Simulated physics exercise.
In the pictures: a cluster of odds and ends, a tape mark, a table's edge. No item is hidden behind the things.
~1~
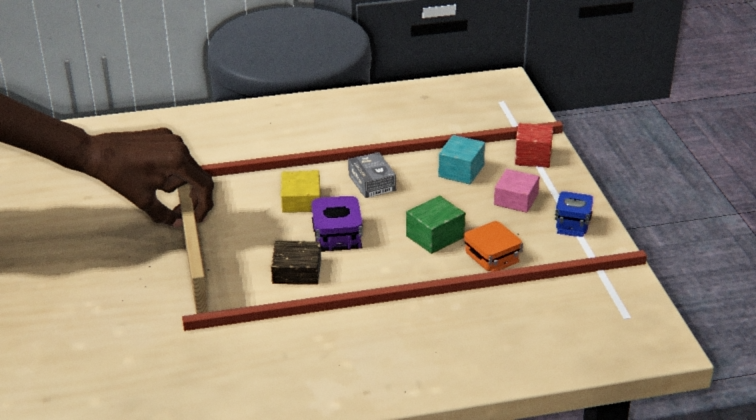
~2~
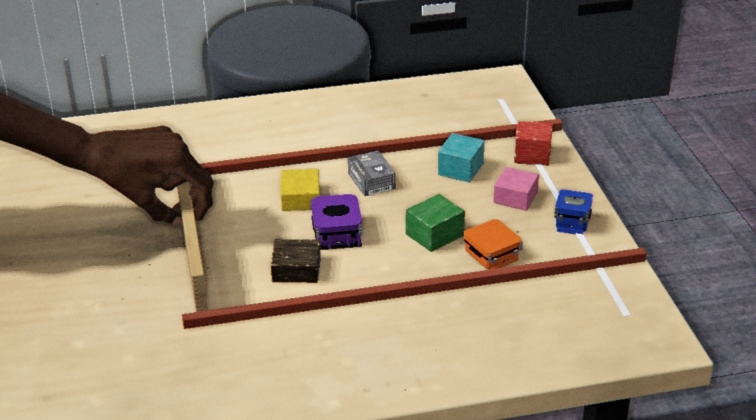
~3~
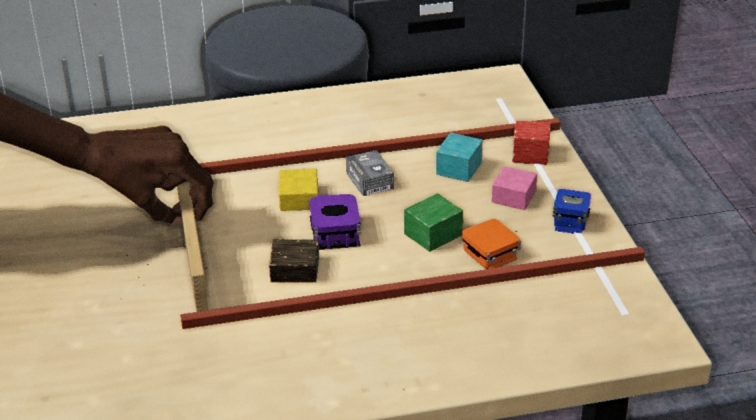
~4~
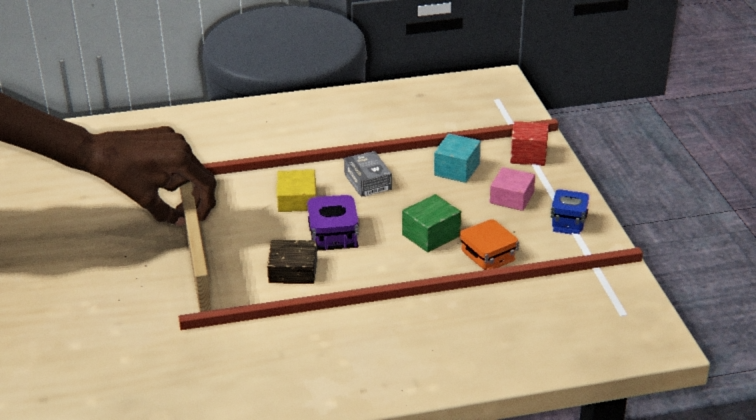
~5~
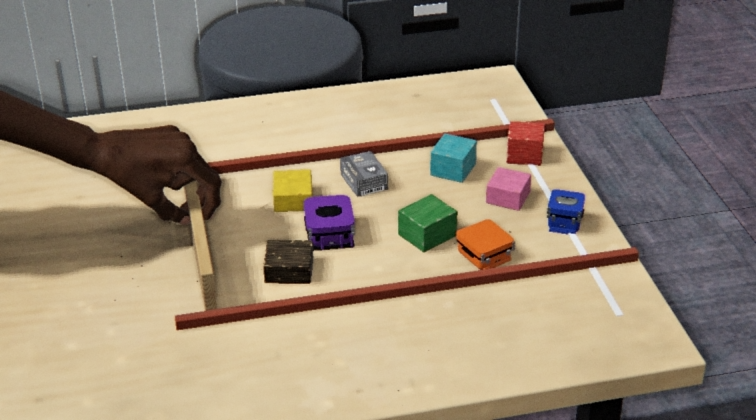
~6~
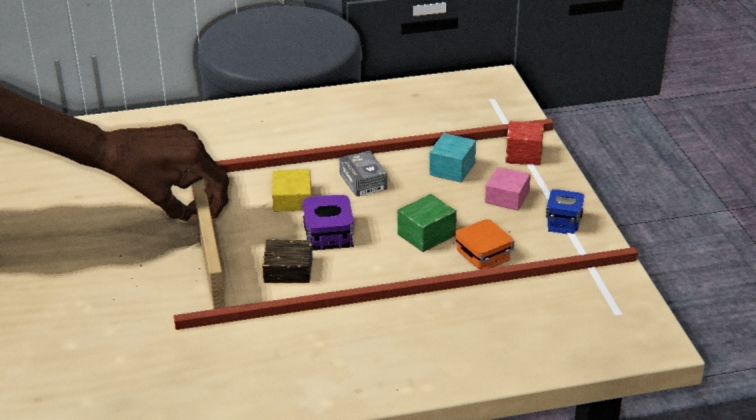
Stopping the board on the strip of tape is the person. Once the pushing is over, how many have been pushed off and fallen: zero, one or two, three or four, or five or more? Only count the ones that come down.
Five or more have.
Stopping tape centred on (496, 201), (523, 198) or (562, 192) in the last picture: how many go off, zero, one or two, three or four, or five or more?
One or two; three to four; five or more.
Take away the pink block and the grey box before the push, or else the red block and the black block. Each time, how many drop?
Falls come to 5 the first time and 5 the other time.
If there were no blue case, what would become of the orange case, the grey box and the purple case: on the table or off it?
The orange case ends up below - the grey box ends up below - the purple case remains.
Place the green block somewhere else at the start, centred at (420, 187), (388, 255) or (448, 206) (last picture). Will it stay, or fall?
Well, in that order it goes off, goes off and goes off.
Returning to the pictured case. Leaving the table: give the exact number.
Altogether the count is 7.
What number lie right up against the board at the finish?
Count: 3.
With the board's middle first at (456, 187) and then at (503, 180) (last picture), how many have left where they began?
I count 10 first and 10 after.
Early on, none off yet; blue case at rest near (565, 212); red block at rest near (525, 143); pink block at rest near (508, 188).
A while later, none off yet; blue case at rest near (565, 212); red block travelled a little near (538, 140); pink block at rest near (508, 188).
Finally, the number that fall off is five or more; lost, grey box, green block, orange case, turquoise block, pink block, red block and blue case.
